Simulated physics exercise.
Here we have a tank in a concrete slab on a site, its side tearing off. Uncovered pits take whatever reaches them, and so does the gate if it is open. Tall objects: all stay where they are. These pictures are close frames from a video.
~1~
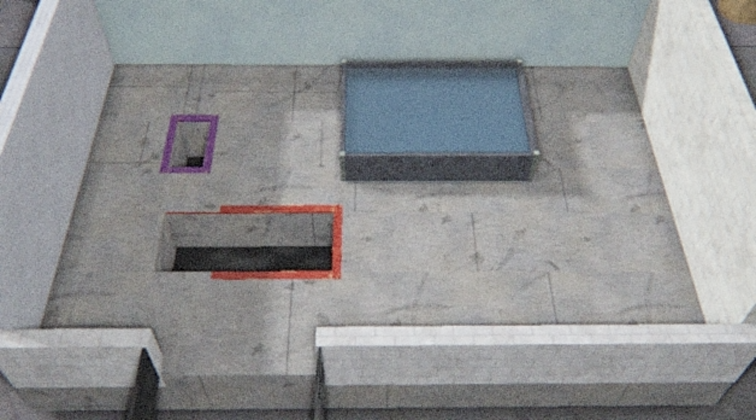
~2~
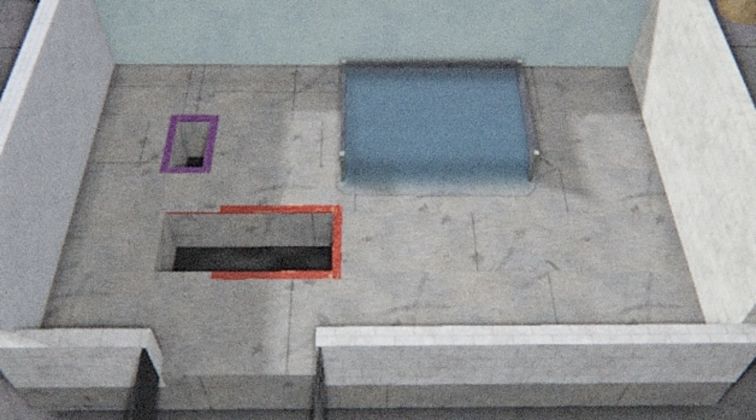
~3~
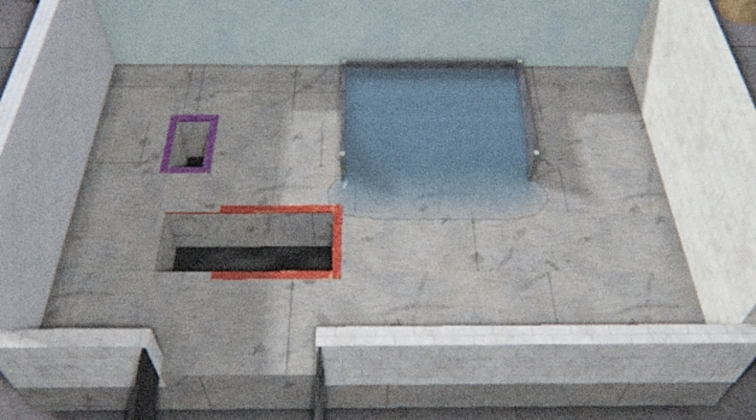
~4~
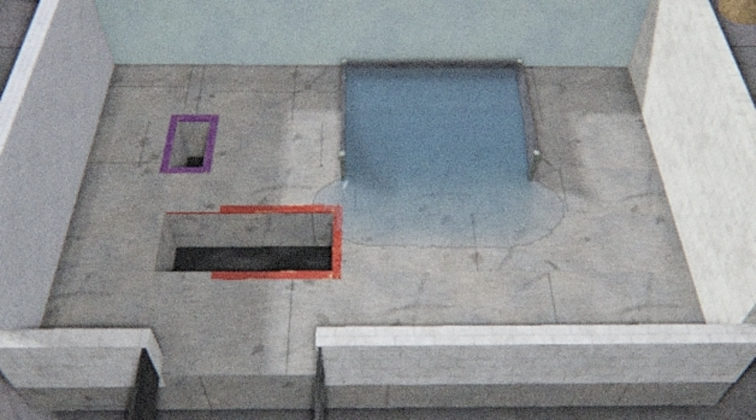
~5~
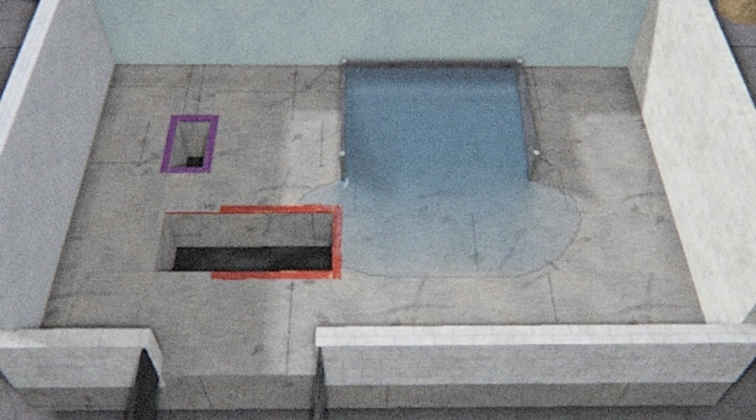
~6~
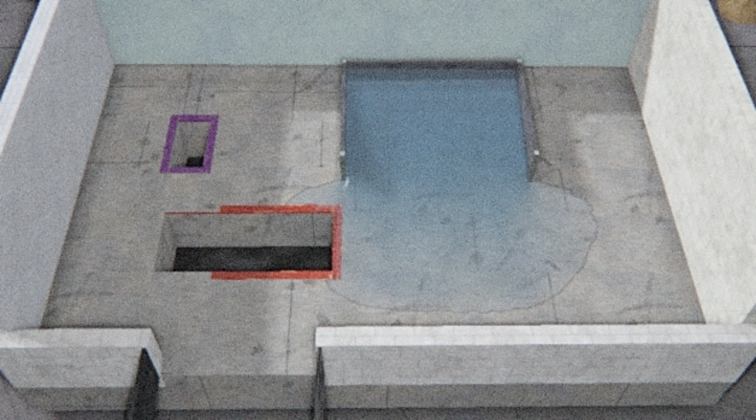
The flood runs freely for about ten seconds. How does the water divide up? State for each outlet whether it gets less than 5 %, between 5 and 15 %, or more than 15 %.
Outcome. The gate gets between 5 and 15 %. The purple pit gets less than 5 %. The red pit gets more than 15 %.
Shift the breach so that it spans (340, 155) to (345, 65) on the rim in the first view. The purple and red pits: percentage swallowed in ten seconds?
Purple takes 35 in a hundred, red takes 25 in a hundred.
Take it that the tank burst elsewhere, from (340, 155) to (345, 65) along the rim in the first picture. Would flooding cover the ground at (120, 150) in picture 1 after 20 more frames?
Submerged.
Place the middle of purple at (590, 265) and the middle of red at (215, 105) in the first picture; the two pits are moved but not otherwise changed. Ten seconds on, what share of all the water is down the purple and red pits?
Measured shares in per cent - purple 25, red 4.
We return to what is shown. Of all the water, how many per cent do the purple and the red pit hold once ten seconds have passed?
Near 0 in a hundred, followed by near 20 in a hundred.
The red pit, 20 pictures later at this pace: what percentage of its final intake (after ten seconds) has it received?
Some 35 in a hundred.
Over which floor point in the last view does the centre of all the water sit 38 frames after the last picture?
Near (494, 222) in the last view.
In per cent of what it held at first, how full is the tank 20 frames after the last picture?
I'd put it near 20 per cent.
A moment on, water covers 30 % of the floor; the gate 0 %, the purple pit 0 %, the red pit 2 %.
Next, water covers 35 % of the floor; the gate 1 %, the purple pit 0 %, the red pit 4 %.
Then, water covers 45 % of the floor; the gate 3 %, the purple pit 0 %, the red pit 7 %.
Later, water covers 65 % of the floor; the gate 6 %, the purple pit 0 %, the red pit 14 %.
In the end, water covers 75 % of the floor; the gate 8 %, the purple pit 1 %, the red pit 20 %.
